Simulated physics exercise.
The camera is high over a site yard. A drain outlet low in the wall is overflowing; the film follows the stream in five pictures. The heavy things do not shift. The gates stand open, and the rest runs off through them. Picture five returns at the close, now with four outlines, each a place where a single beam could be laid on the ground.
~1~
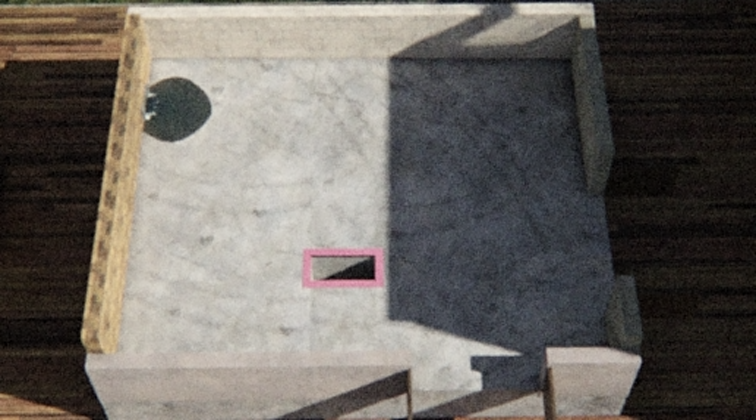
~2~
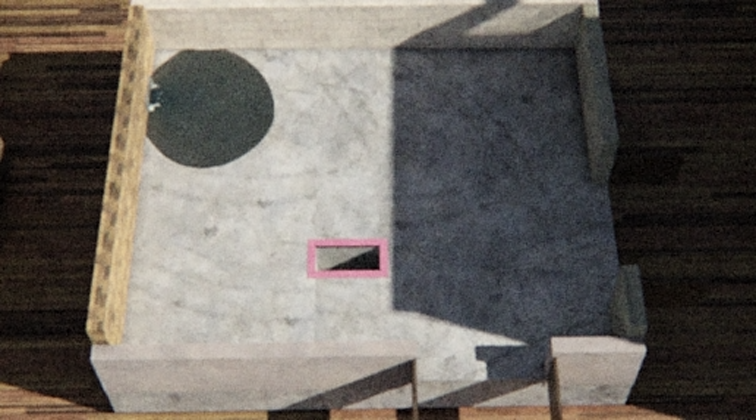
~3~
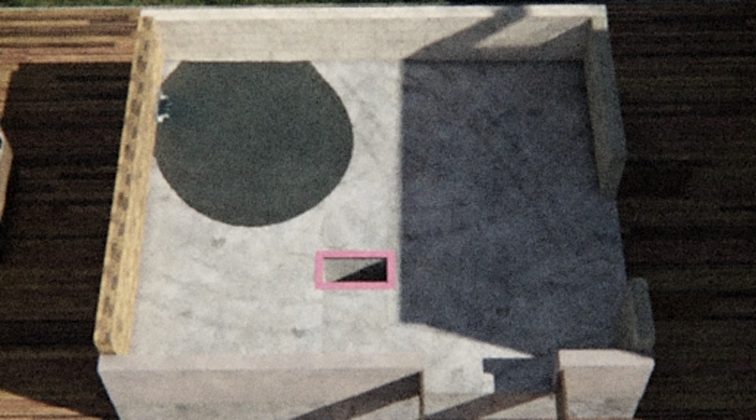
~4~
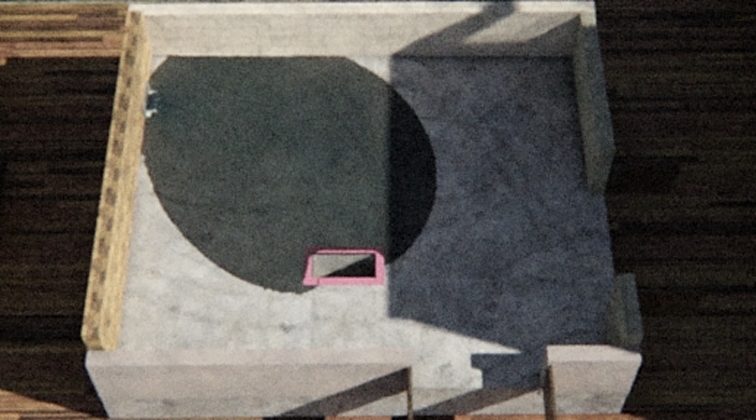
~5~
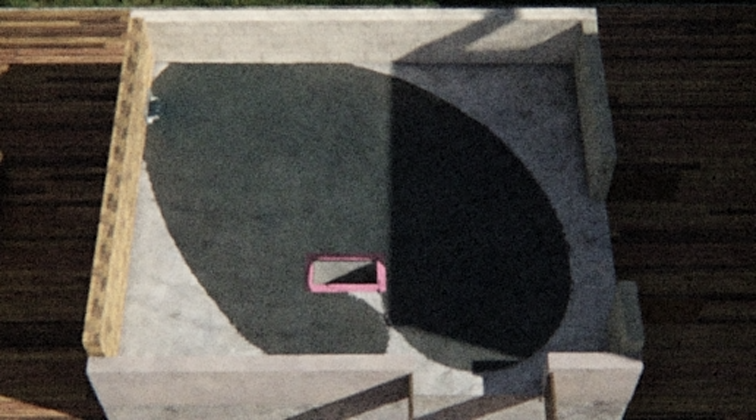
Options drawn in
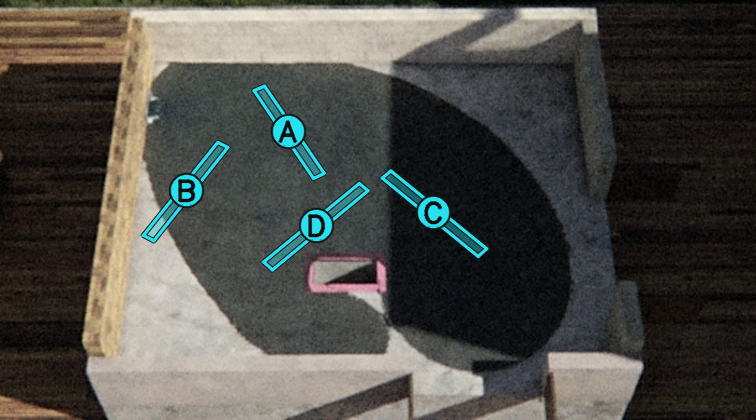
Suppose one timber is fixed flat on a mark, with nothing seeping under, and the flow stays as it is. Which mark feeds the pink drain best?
Best: A.
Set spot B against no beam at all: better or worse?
Worse.
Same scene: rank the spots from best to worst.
A, C, B, D.
On the marked copy, A from (259, 88) to (318, 175); B from (148, 238) to (222, 144); C from (386, 174) to (482, 252); D from (268, 265) to (363, 187).
With A, about 40 % of the stream goes into the pink drain, about 60 % out by the gates.
With B, about 11 % of the stream goes into the pink drain, about 89 % out by the gates.
With C, about 25 % of the stream goes into the pink drain, about 75 % out by the gates.
With D, next to none of the stream goes into the pink drain, about 100 % out by the gates.
